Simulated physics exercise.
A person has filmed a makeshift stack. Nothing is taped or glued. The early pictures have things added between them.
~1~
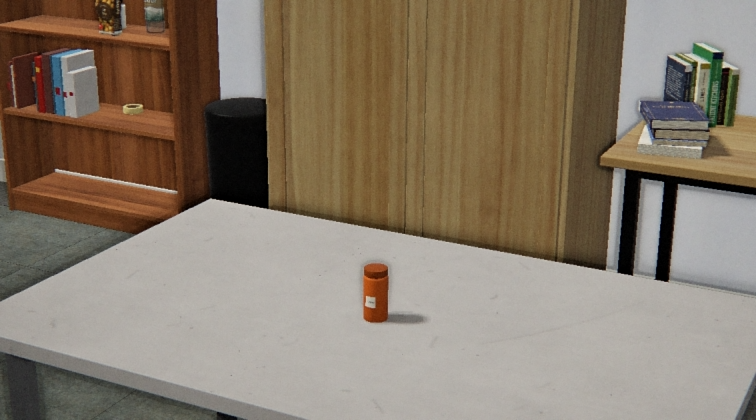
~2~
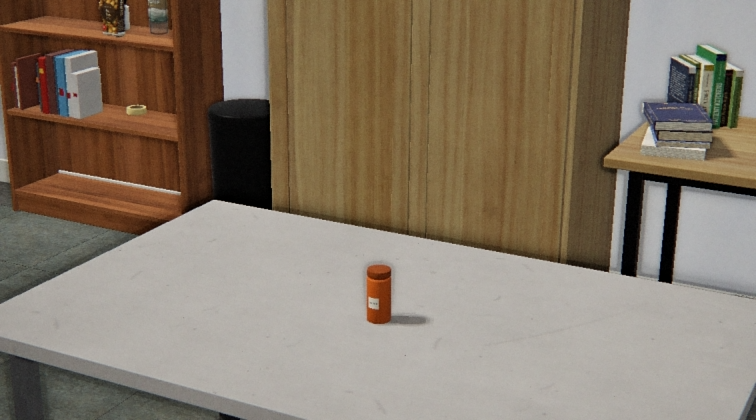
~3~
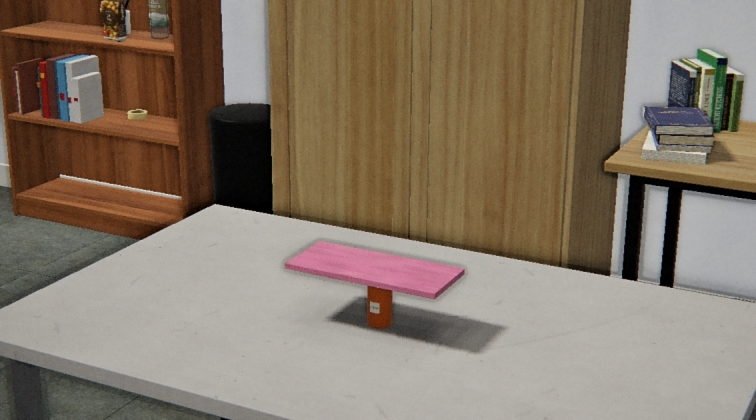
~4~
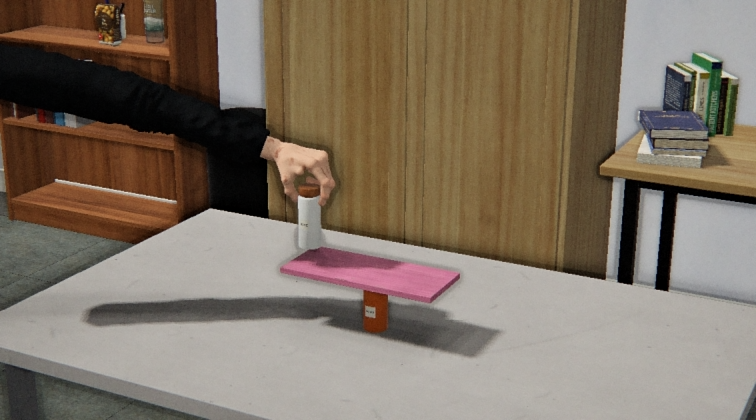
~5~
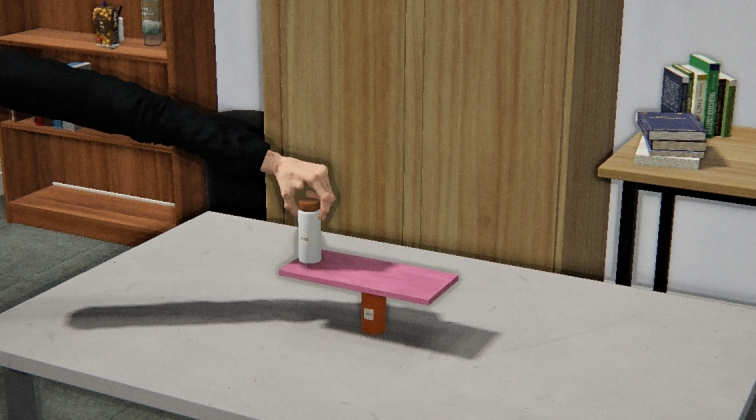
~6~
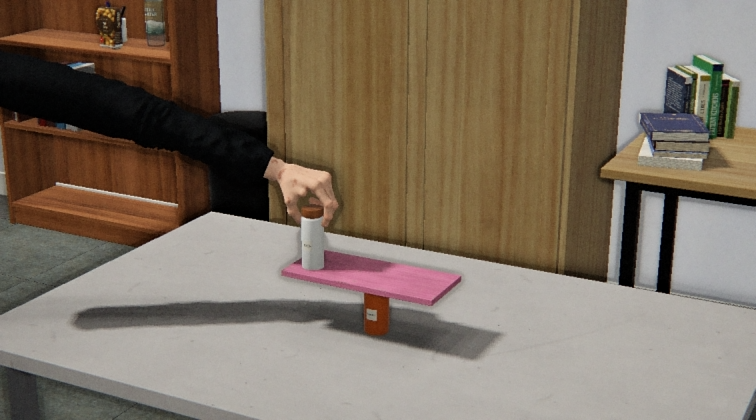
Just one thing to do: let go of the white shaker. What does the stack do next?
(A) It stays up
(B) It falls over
Answer: B.
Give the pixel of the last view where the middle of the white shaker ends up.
End spot: Near (220, 292).
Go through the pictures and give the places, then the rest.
In the first picture, the last thing is not in view yet; orange shaker (376, 293).
In the second picture, the last thing is not in view yet; orange shaker (379, 294).
In the third picture, the last thing is not in view yet; orange shaker (380, 299).
In the fourth picture, on its way; white shaker (310, 216); orange shaker (376, 303).
In the fifth picture, on its way; white shaker (310, 230); orange shaker (374, 305).
In the sixth picture, set down, still held; white shaker (313, 237); orange shaker (377, 306).
Then, 0.50 s later than the last frame, white shaker now fallen; pink board tilted by 34°.
Then, 0.60 s later than the last frame, pink board tilted by 38°.
Then, 0.80 s later than the last frame, pink board now fallen.
Then, 0.90 s later than the last frame, things are still on the move.
When it is over, fallen, pink board and white shaker; orange shaker as before. End places, in pixels of the last picture, white shaker near (220, 292). The stack gives way.
